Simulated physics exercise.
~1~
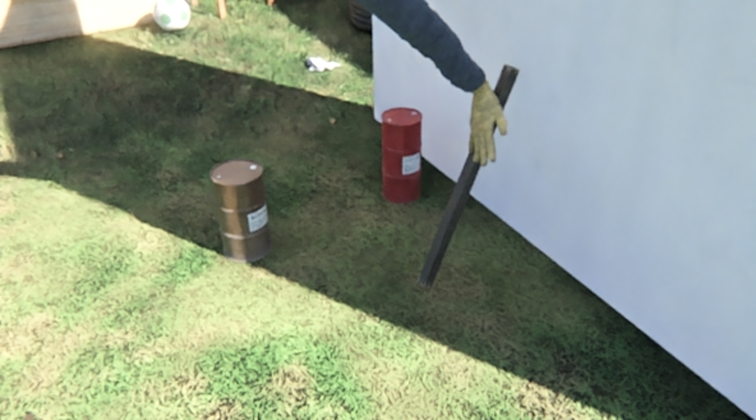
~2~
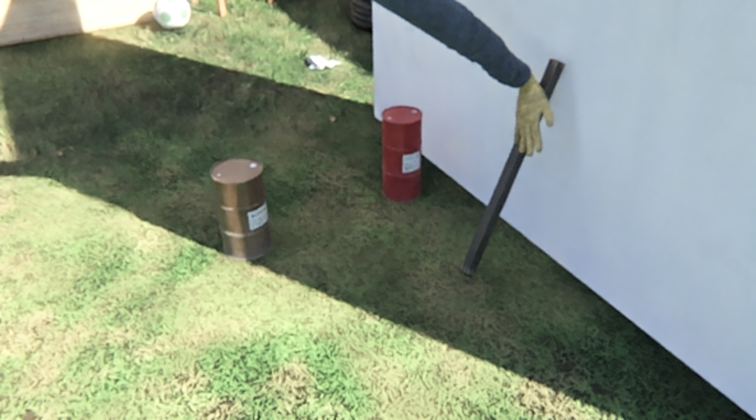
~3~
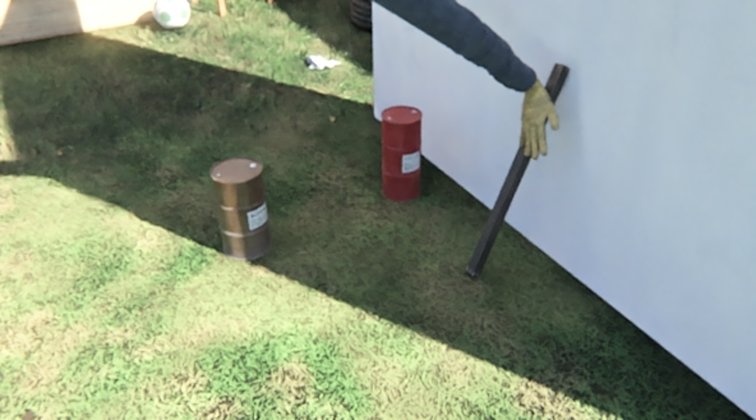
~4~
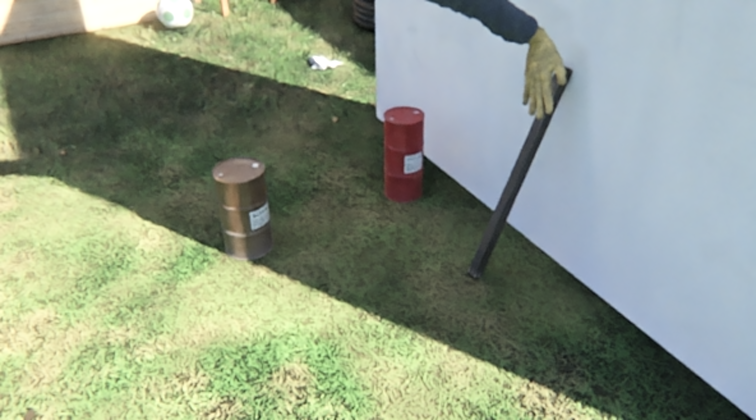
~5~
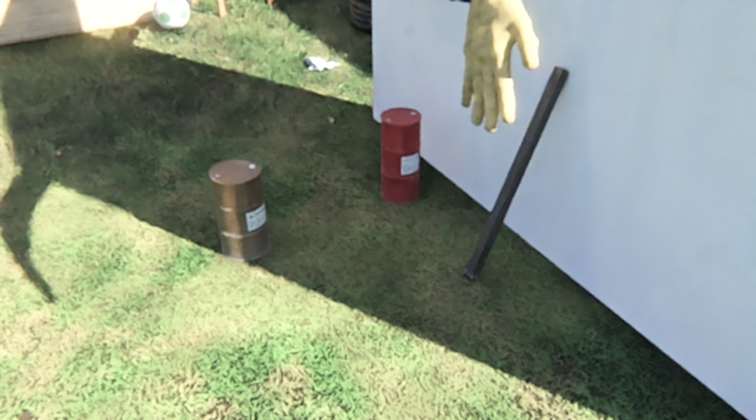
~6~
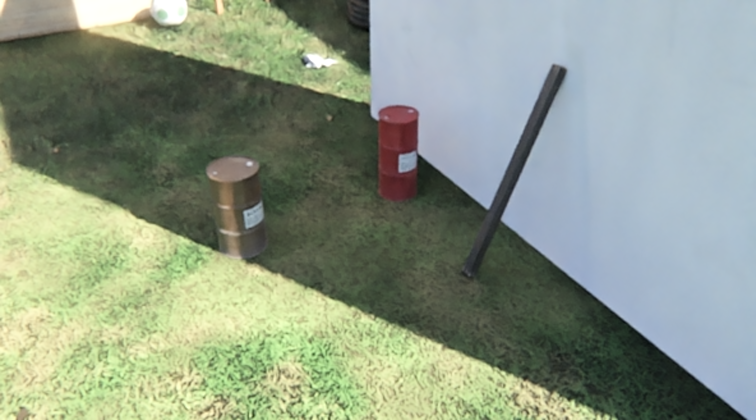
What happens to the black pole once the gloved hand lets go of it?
The black pole stays leaning against the white wall, with its lower end resting on the grass.
